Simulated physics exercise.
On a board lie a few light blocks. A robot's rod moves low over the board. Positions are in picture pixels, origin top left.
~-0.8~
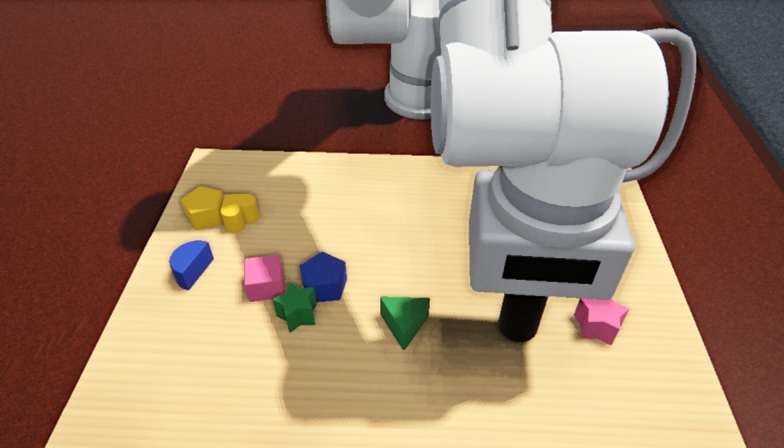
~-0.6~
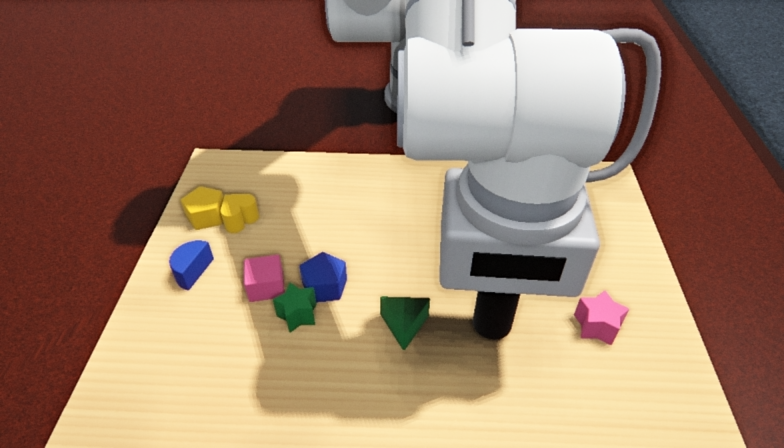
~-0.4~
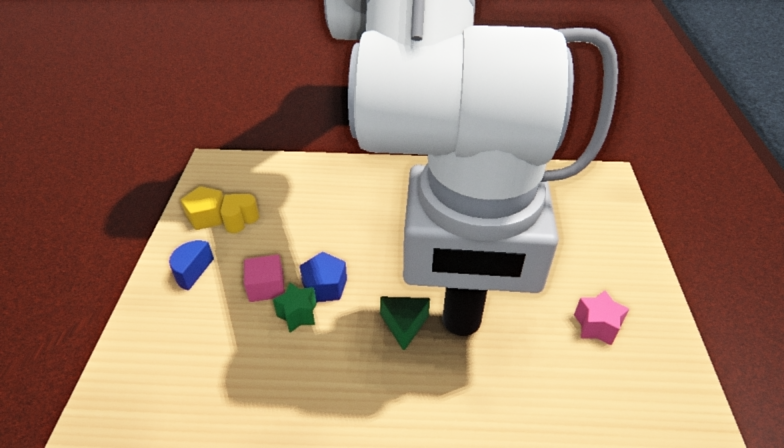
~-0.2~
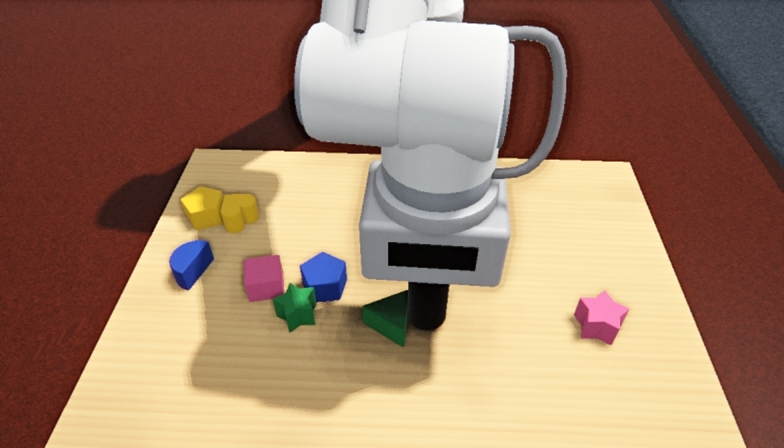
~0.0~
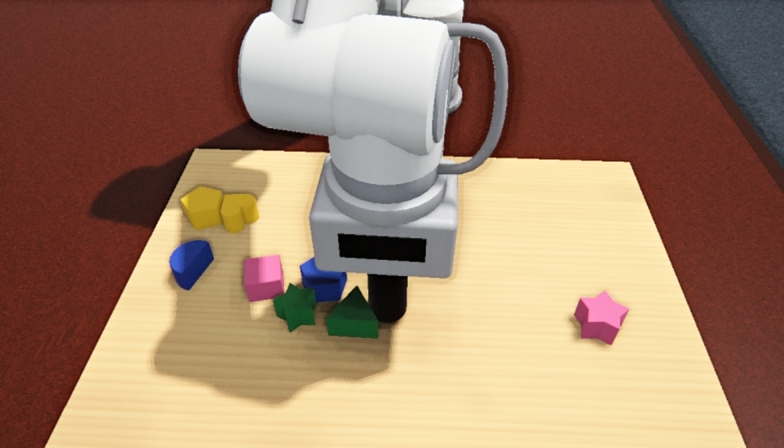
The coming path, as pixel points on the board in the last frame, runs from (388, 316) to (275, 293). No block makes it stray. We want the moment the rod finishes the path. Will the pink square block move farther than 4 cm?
No, that is not what happens.
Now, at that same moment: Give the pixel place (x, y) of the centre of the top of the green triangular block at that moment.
My prediction: (311, 315).
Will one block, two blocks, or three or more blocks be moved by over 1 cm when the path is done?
Answer: 3+.
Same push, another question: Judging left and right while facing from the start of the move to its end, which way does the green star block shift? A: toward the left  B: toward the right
The correct letter is A.
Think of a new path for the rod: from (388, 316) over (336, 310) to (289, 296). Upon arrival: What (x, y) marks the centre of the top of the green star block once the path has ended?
That would be at about pixel (256, 299).
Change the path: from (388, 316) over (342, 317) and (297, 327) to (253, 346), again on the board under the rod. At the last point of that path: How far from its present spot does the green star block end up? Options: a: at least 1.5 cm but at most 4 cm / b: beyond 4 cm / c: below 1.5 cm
b
What follows on the original path. One third of the way, rod at (348, 299); green star block at (291, 298), turned 15° clockwise; blue five-sided block at (319, 266); green triangular block at (321, 310), turned 25° anticlockwise.
Two thirds of the way, rod at (310, 292); green star block at (272, 300); blue five-sided block at (302, 254), turned 55° clockwise; green triangular block at (311, 315), turned 40° anticlockwise.
At the end, rod at (273, 284); pink square block at (240, 260), turned 15° clockwise; green star block at (257, 301), turned 75° anticlockwise; blue five-sided block at (295, 248), turned 90° clockwise; green triangular block at (311, 315), turned 45° anticlockwise.
